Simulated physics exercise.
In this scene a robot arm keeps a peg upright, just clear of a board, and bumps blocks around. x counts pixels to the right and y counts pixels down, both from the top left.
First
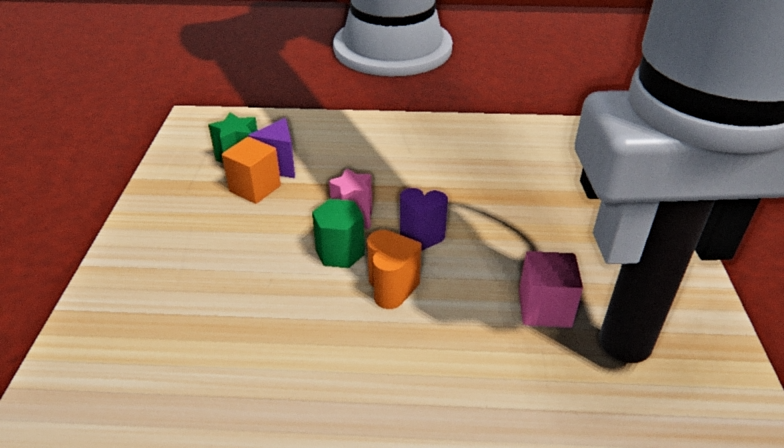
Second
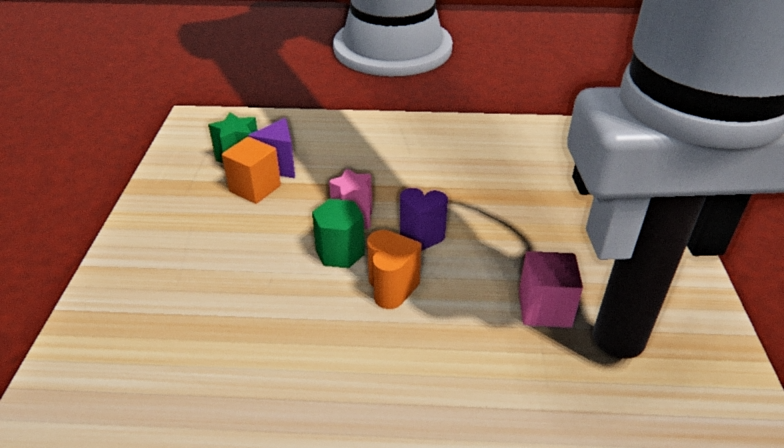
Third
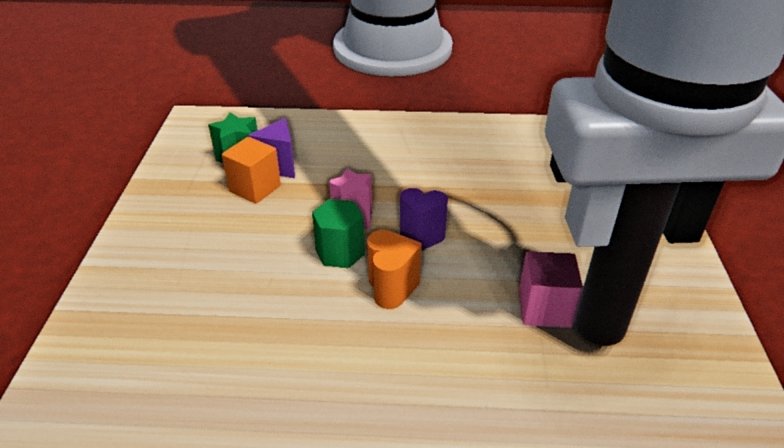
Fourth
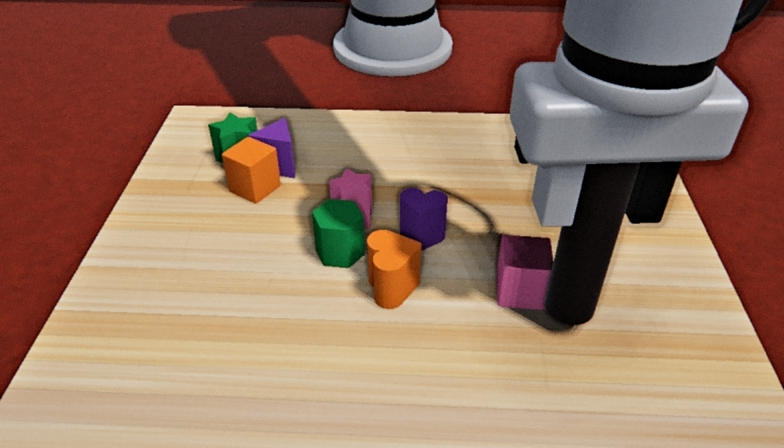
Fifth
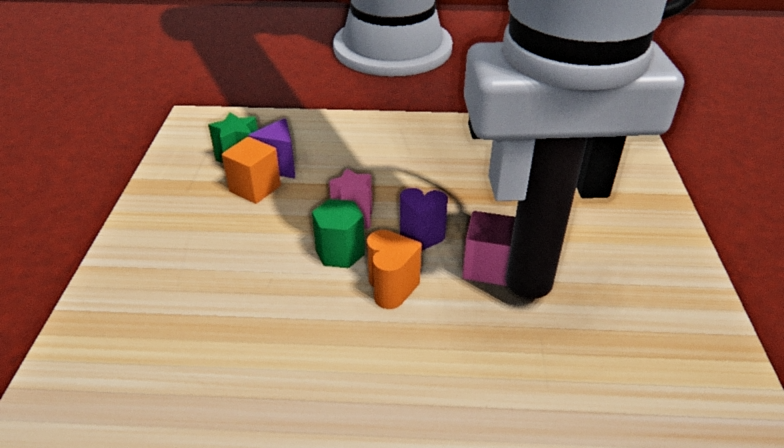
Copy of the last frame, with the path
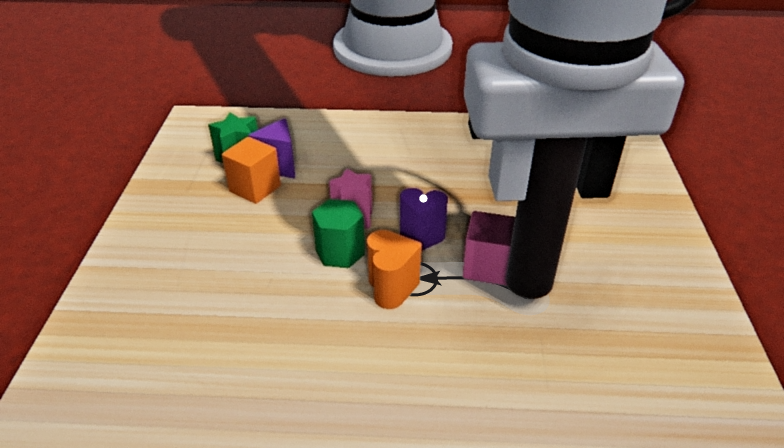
In the video, a robot arm with a black peg moves left and slightly away over a wooden board, meets a pink block and pushes it toward the purple heart block, while the other colored blocks stay still.
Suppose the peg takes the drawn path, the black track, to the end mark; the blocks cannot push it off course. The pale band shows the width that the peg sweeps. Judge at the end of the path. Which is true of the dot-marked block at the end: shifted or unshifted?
The block moves away from its spot.
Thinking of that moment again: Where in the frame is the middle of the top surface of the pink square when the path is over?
My estimate: (458, 206).
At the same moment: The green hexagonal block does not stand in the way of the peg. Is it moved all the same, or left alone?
Right where it was.
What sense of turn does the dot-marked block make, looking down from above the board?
Its rotation is counterclockwise.
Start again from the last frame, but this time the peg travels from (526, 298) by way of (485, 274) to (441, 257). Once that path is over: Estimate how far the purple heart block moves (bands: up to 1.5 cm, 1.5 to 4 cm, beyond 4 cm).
Final distance: 1.5 to 4 cm.
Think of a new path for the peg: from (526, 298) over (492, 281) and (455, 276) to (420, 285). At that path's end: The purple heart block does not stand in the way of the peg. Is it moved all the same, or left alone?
It will be nudged away from its spot.
The drawn path runs from (526, 298) by way of (491, 281) and (452, 278) to (414, 278); the dot is on the purple heart block.
What follows on the original path. Halfway along, peg at (473, 263); purple heart block at (419, 194), turned 15° anticlockwise; pink square at (463, 208), turned 50° clockwise.
At the end, peg at (414, 263); green hexagonal block not moved; orange heart block at (364, 253); purple heart block at (416, 191), turned 25° anticlockwise; pink square at (458, 206), turned 65° clockwise.
